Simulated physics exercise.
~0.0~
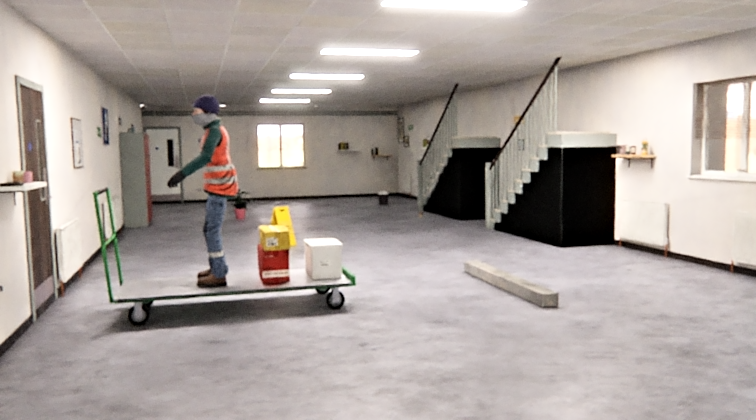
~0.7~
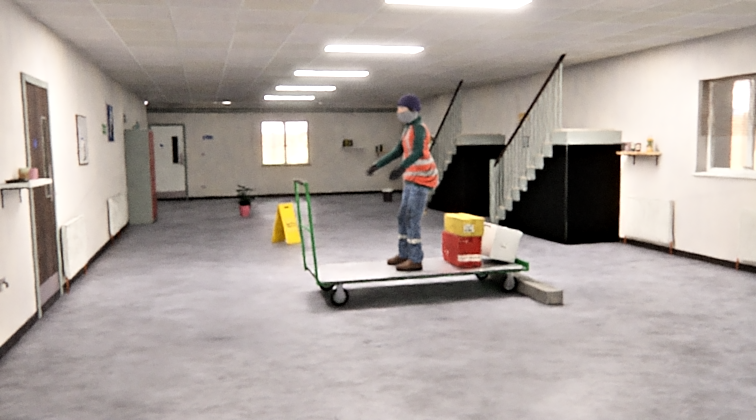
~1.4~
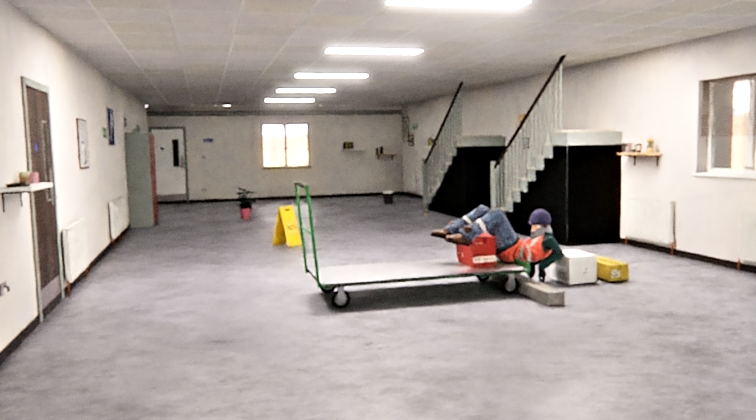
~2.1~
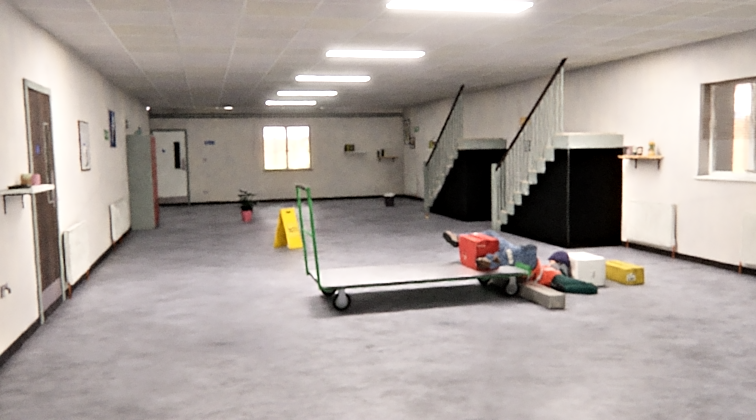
A worker in an orange vest rode a green-railed trolley rightward until it stopped against a low sill, then toppled over the front, ending sprawled on the floor beyond it near the white and yellow boxes, while the red one stayed aboard.
